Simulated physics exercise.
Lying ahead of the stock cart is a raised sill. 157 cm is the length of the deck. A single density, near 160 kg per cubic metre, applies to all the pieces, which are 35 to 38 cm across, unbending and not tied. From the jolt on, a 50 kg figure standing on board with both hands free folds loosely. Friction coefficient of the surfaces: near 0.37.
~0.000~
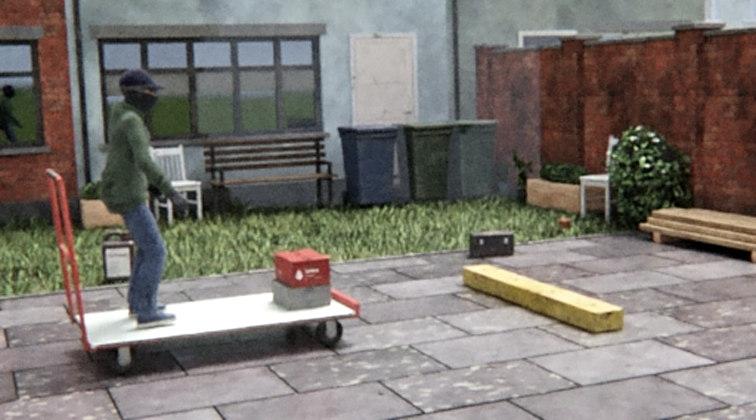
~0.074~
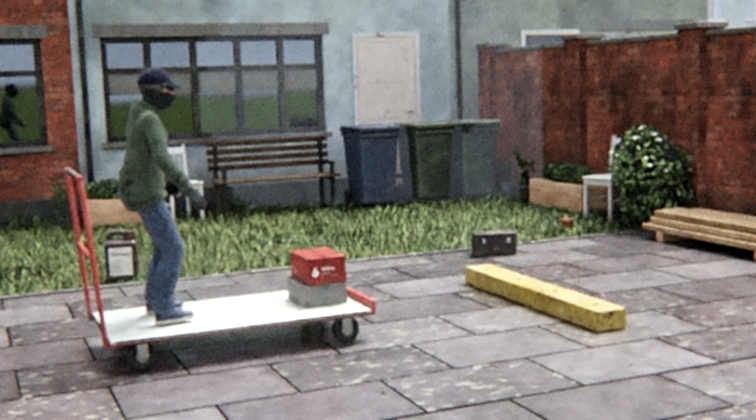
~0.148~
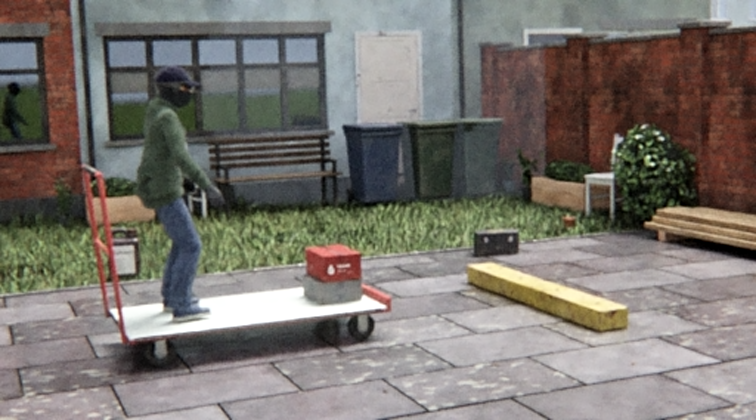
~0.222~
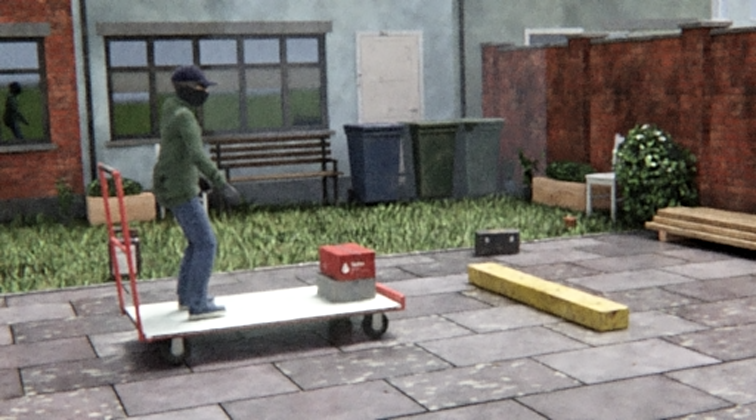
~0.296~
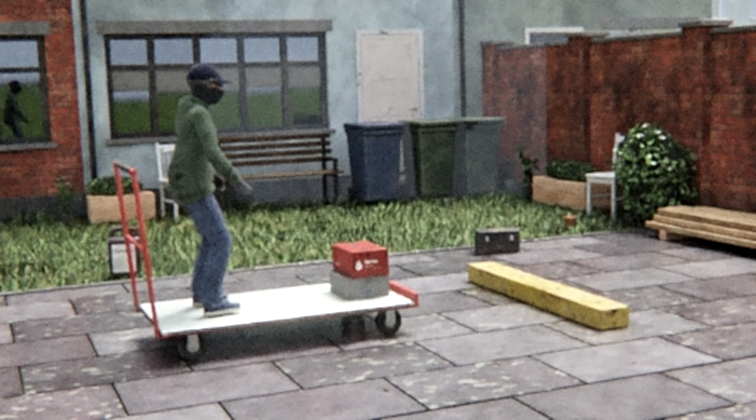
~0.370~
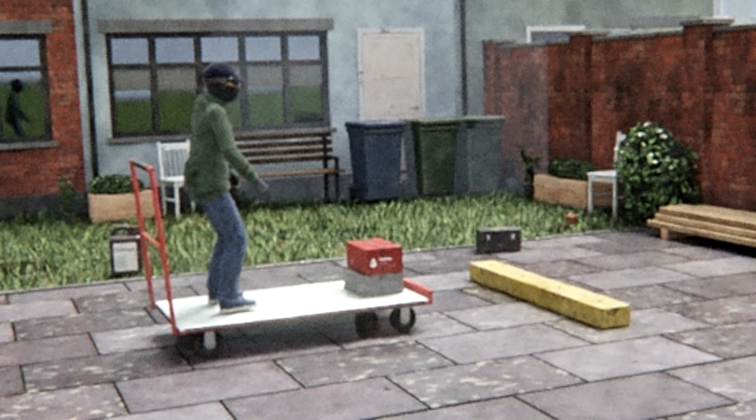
The clip opens on a paved yard where a masked figure in a green top stands on a white flatbed cart, with a red carton on a grey parcel near its front. The cart rolls steadily right, carrying them closer to a yellow sill while the figure's arms shift slightly.
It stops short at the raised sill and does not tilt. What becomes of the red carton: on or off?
You'll see it go past the edge.
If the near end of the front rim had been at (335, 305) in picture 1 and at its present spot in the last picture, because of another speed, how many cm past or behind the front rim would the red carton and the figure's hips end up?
So the red one ends up 60 cm ahead of the front rim, while the hips settle 90 cm behind it.
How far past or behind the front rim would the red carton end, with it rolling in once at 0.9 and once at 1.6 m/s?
10 cm behind, then 60 cm past.
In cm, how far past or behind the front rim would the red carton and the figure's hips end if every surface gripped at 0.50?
Result: Red item 10 short of the rim; hips 100 short of it too.
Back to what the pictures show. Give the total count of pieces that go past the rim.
All told, the number is 1.
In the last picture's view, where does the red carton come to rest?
About (549, 263).
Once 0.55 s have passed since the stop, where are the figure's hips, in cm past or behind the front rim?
Behind the rim by about 90 cm.
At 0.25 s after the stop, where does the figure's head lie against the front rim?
90 cm behind it.
Impact comes at 1.20 s.
After 1.75 s the red carton is 9 cm past the rim, tilted 90°, near (550, 263) in the last picture's view.
After 2.20 s the red carton is 8 cm past the rim, tilted 90°, near (549, 263) in the last picture's view.
When all is still (3.7 s), past the rim, red carton; behind it, grey parcel and the figure's hips.
